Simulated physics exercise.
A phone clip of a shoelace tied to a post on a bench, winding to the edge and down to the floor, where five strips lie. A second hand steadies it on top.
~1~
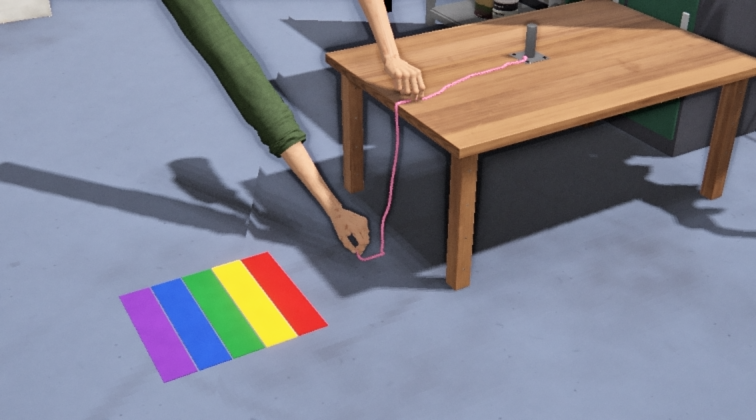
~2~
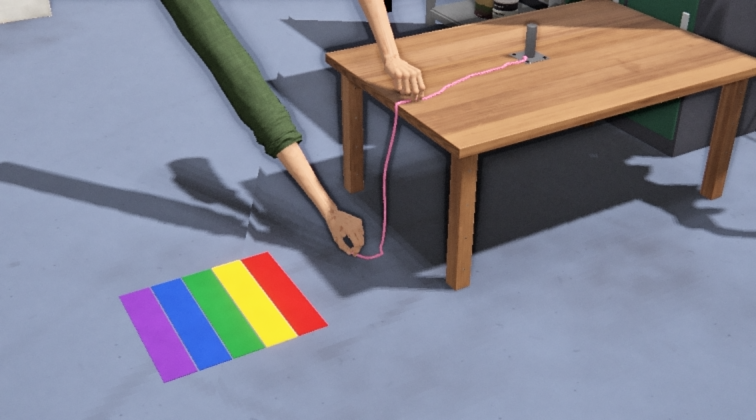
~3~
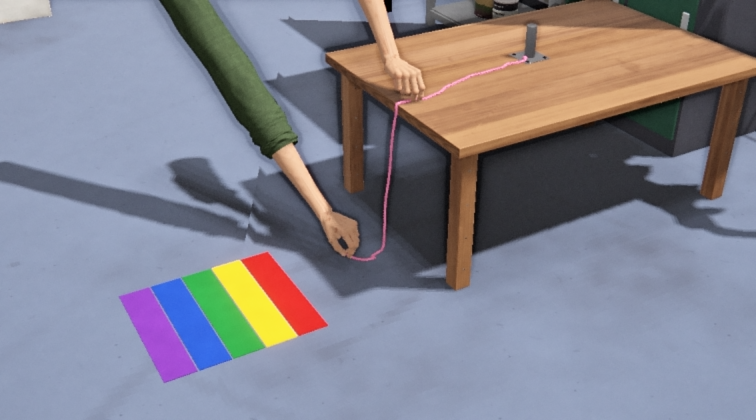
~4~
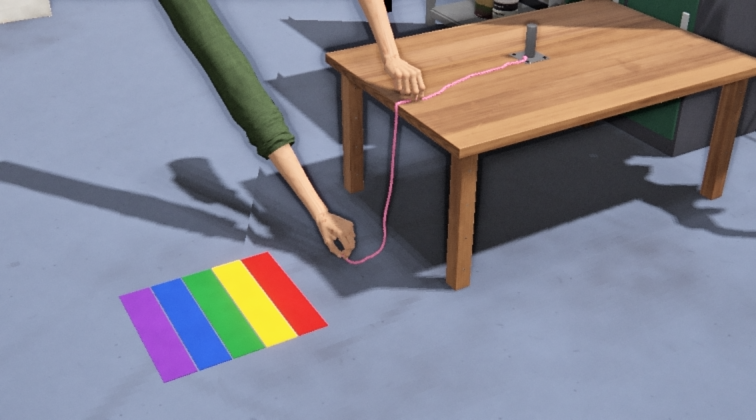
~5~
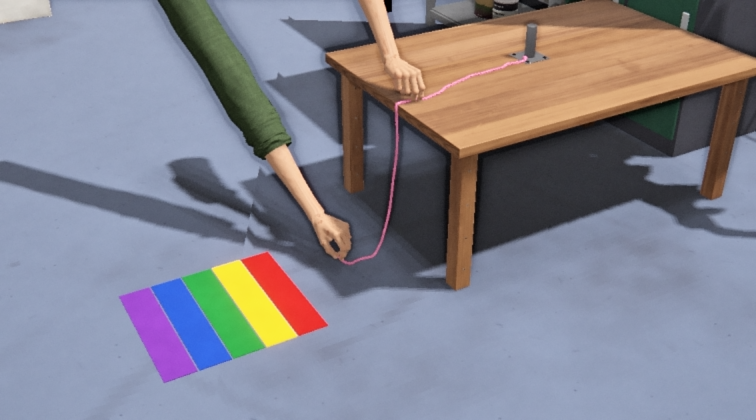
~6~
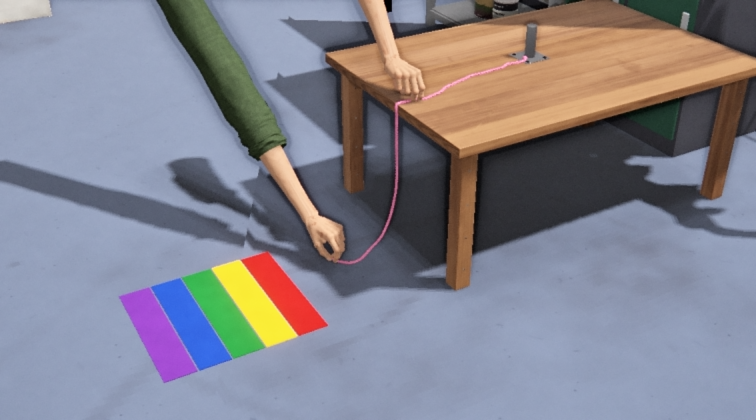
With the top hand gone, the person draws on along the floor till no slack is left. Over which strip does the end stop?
It gets as far as the yellow strip.
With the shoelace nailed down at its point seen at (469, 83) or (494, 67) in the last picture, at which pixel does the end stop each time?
About (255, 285) and (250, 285).
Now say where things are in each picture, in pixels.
The first frame shows end (357, 251); red (302, 316); yellow (271, 326); green (239, 337); blue (206, 348); purple (172, 360).
The second frame shows end (352, 253); shoelace through (508, 64) (466, 78) (426, 98) (393, 136) (384, 191) (381, 246).
The third frame shows end (347, 254).
The fourth frame shows end (343, 256); shoelace through (508, 64) (466, 78) (426, 98) (395, 135) (390, 191) (382, 247).
The fifth frame shows end (339, 257).
The sixth frame shows end (333, 259); shoelace through (508, 64) (466, 78) (426, 98) (397, 135) (396, 189) (374, 245).
Early on, end near (312, 266); short of the strips.
Midway, end near (273, 278); over red.
At the end of the slack, end near (250, 285); over yellow. The yellow one.
